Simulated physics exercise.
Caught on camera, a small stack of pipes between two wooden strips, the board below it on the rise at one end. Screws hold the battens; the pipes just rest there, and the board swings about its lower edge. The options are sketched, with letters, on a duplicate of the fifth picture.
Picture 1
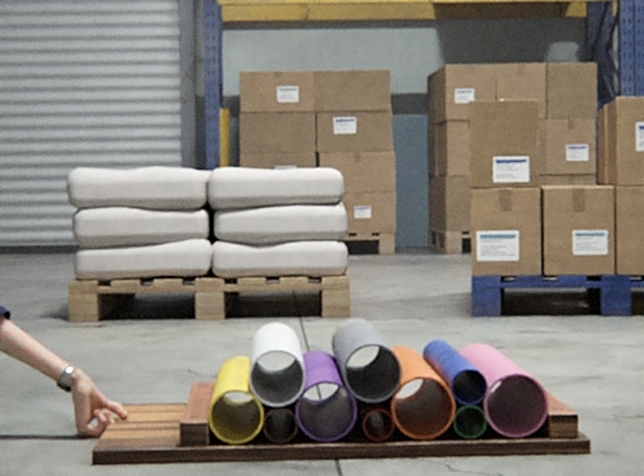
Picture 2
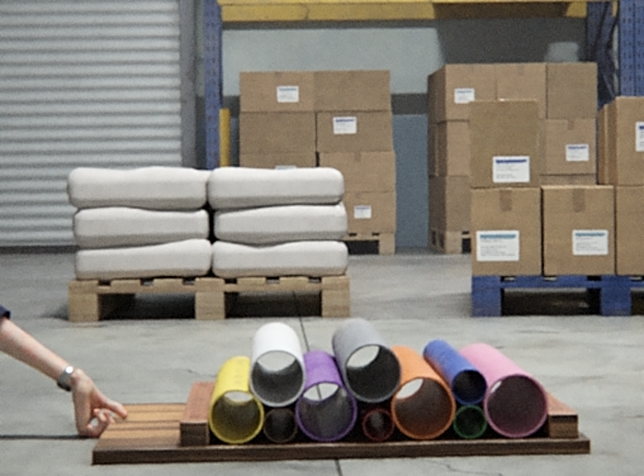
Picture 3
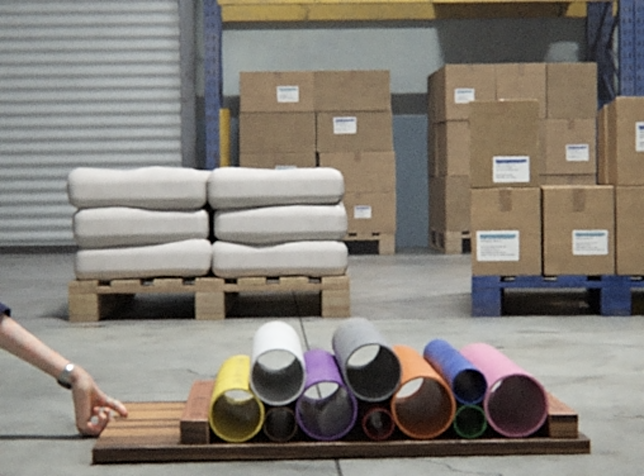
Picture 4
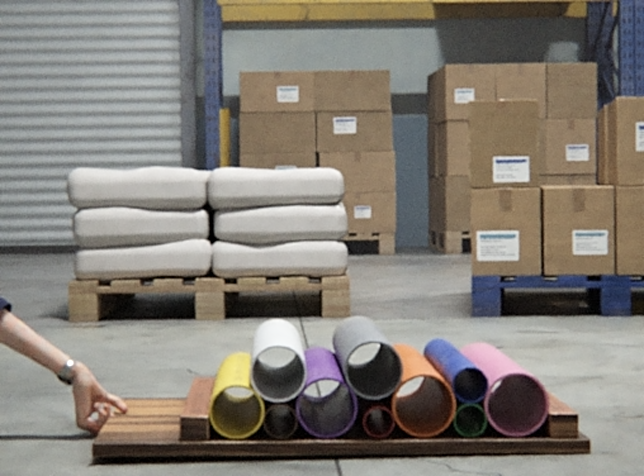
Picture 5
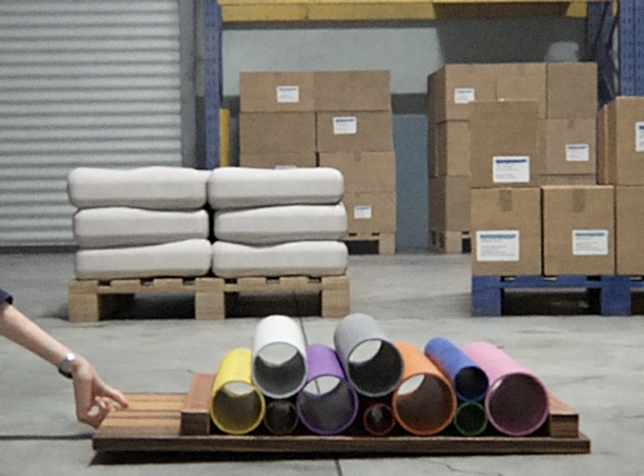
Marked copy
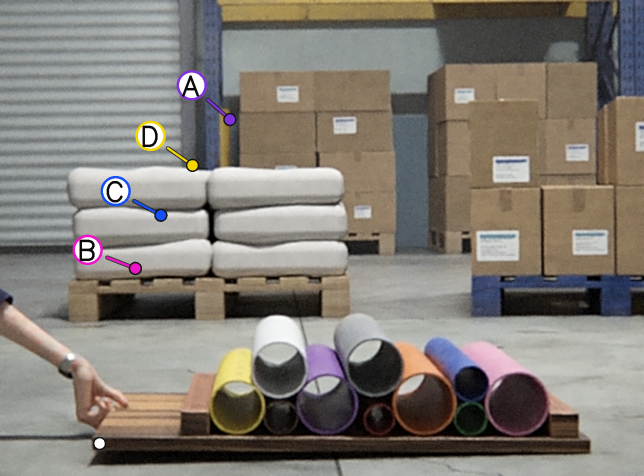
In the video, a hand at the left grips the end of a wooden board holding a small stack of colourful pipes between two wooden strips, then slowly raises that end slightly while the pipes stay stacked together.
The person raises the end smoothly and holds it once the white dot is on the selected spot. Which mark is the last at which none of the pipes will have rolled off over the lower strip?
Mark A is as high as it can go.
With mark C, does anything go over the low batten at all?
No.
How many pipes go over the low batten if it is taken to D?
With D, none.
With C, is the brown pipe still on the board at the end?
Yes.
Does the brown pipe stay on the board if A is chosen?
The brown pipe: Yes.
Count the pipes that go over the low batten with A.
The count is none.
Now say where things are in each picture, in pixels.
The first frame shows board (336, 415); yellow pipe (236, 416); brown pipe (280, 425).
The second frame shows brown pipe (280, 425); purple pipe (326, 411).
The third frame shows board (336, 414); yellow pipe (236, 414); brown pipe (280, 424); blue pipe (470, 386).
The fourth frame shows board (336, 412); yellow pipe (237, 412); brown pipe (281, 421).
The fifth frame shows board (336, 409); yellow pipe (237, 406); brown pipe (281, 417).
On the marked copy, A at (230, 120); B at (135, 268); C at (161, 215); D at (192, 166); the white dot at (99, 443).
With A. Early on, board at 22°.
Further on, board at 42°.
At the end, board at 43°, none over the low batten.
As for the rest, B none over the low batten; C none over the low batten; D none over the low batten.
